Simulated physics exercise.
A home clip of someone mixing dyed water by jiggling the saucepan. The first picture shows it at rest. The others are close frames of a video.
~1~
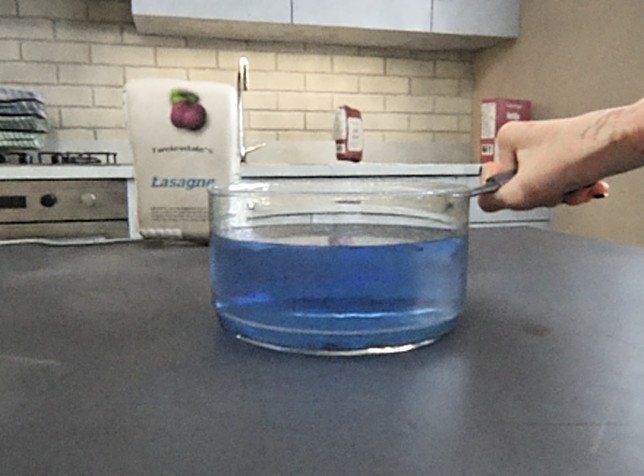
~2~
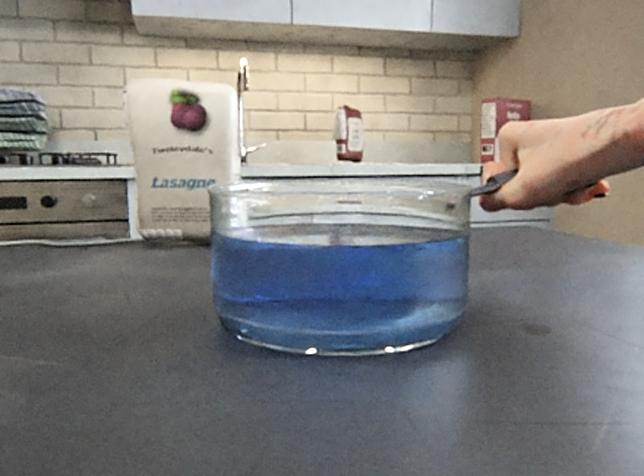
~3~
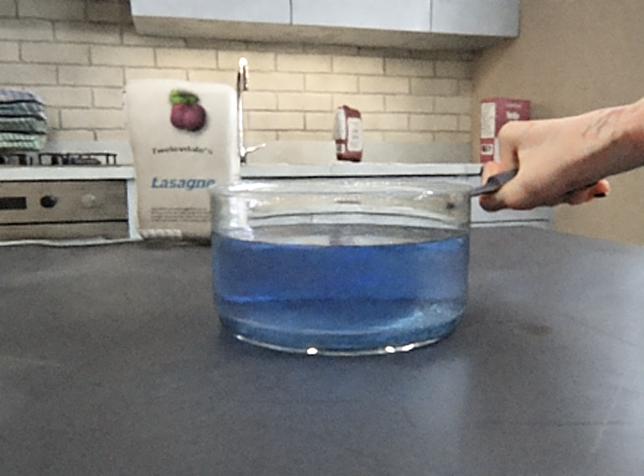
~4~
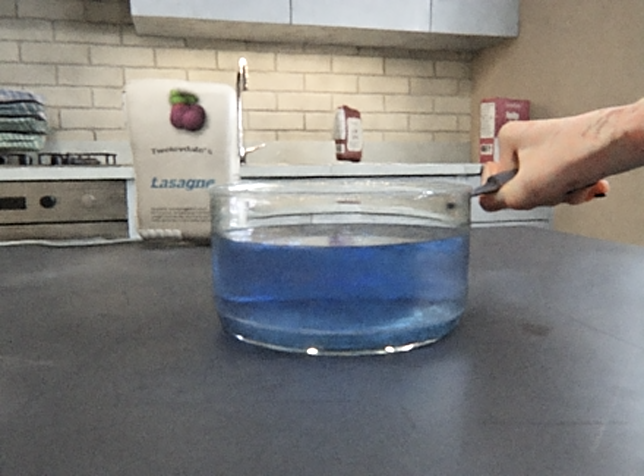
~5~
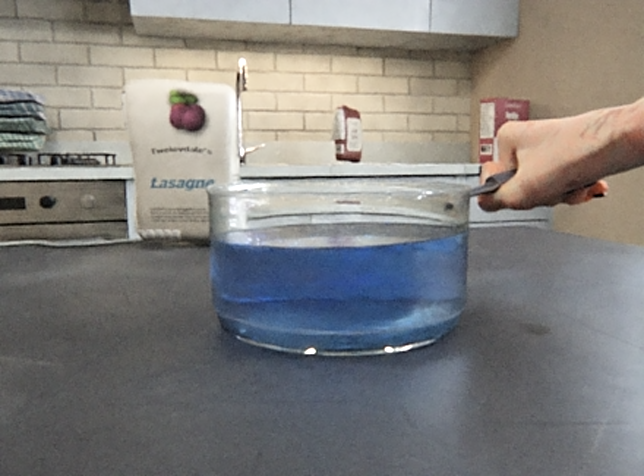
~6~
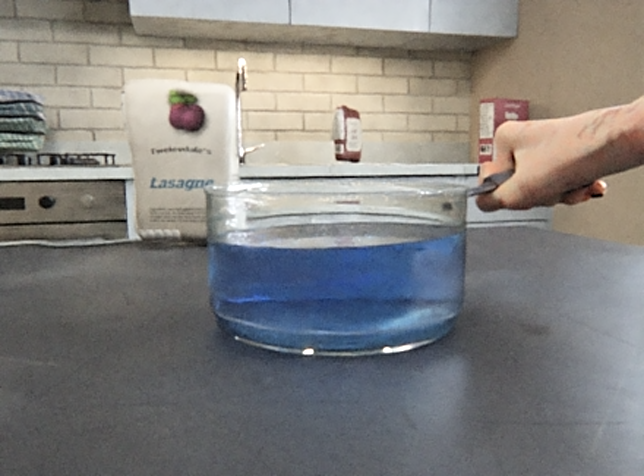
In this clip, a hand at the right grips the handle of a clear glass pan of blue liquid on a dark countertop, shifting it very slightly right and then back left, while the liquid's surface stays about level.
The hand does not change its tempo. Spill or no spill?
It keeps it all in.
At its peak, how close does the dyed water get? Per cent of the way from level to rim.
Near 30 in a hundred.
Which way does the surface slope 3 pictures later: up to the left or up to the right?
On the left side.
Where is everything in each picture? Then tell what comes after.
The first frame shows saucepan (338, 249) about two thirds full; at rest.
The second frame shows saucepan about two thirds full, surface at (340, 228); surface about level.
The third frame shows saucepan (339, 249) about two thirds full; surface about level.
The fourth frame shows saucepan about two thirds full, surface at (339, 228); surface about level.
The fifth frame shows saucepan (339, 249) about two thirds full; surface about level.
The sixth frame shows saucepan about two thirds full, surface at (336, 228); surface about level.
Soon after, the highest wave so far stays far below the rim.
Later, the highest wave so far climbs under half way to the rim.
In the end, the highest wave so far climbs under half way to the rim; nothing has left it.
